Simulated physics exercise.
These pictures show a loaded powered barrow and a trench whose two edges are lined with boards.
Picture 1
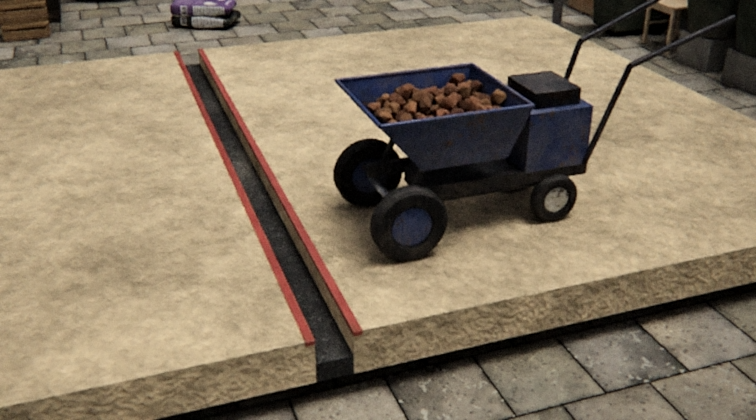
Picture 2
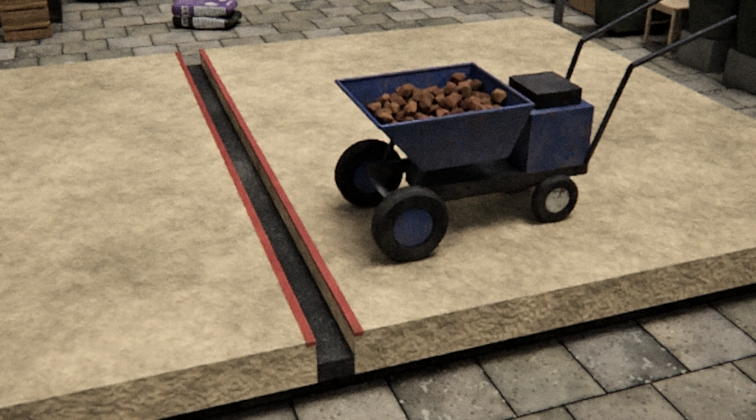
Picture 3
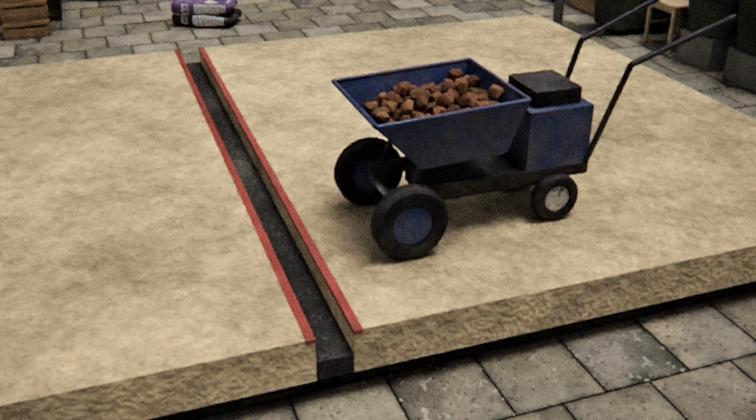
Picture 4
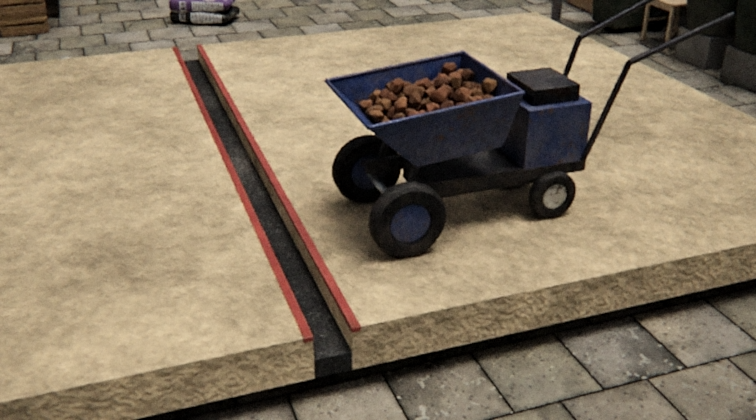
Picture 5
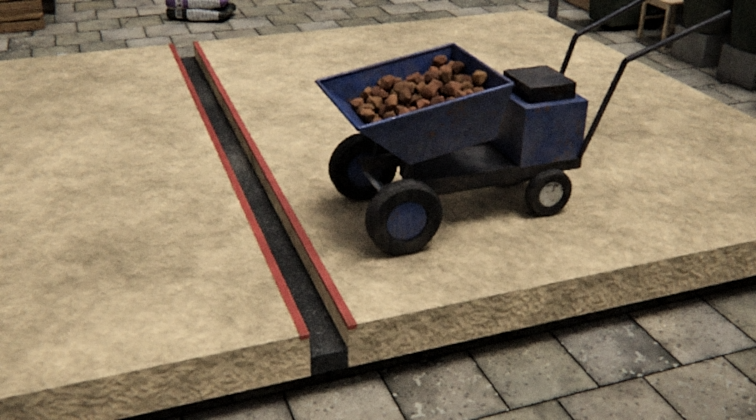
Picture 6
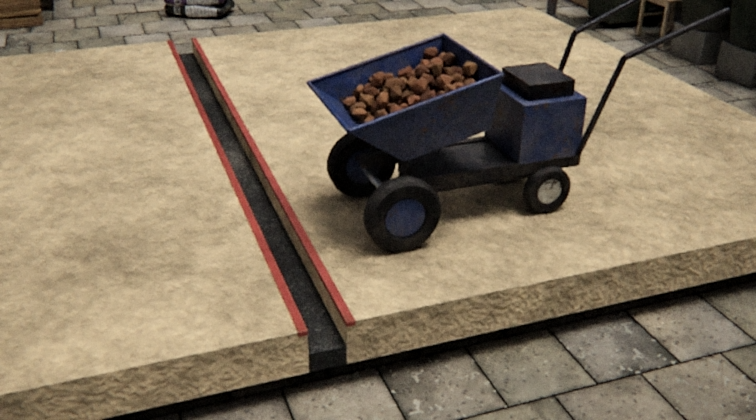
We see a blue powered barrow loaded with brown clods standing on a tan slab, right of a narrow dark trench edged with red-topped boards. Its skip starts level, then gradually tilts a little toward the trench while the wheels stay put.
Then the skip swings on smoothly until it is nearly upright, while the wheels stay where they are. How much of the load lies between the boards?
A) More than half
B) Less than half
Less than half.
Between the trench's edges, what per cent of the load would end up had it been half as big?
Estimated share: Near 20 in a hundred.
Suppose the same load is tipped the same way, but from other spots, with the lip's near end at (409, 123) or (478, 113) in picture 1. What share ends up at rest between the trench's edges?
About 50 per cent, then about 40 per cent.
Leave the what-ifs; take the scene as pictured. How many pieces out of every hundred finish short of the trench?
It works out to close to 0 per cent.
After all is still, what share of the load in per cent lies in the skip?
I'd put it near 0 percent.
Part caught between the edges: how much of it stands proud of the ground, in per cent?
0 per cent or thereabouts.
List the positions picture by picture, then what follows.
In the first frame, lip of the skip at (381, 127), level; top of the load at (455, 98), clay clods; first edge of the trench at (339, 298); far edge at (294, 307), the trench under half as wide as the skip, and about half as deep as wide.
In the second frame, lip of the skip at (380, 128), level; top of the load at (456, 103).
In the third frame, lip of the skip at (377, 128), tipped barely; top of the load at (453, 100).
In the fourth frame, lip of the skip at (369, 128), tipped barely; top of the load at (462, 95).
In the fifth frame, lip of the skip at (359, 129), tipped a little; top of the load at (452, 89).
In the sixth frame, lip of the skip at (349, 131), tipped a little; top of the load at (444, 82); first edge of the trench at (332, 288); far edge at (287, 297).
Soon after the last picture, skip tipped steeply; all in the skip.
A little later, skip tipped steeply; most in the skip; a stray few in or heaped over the trench; a small part beyond it; a small part falling.
Later still, skip tipped right over; a small part in the skip; a small part in or heaped over the trench; most beyond it.
By the end, skip tipped right over; about a quarter in or heaped over the trench; most beyond it.
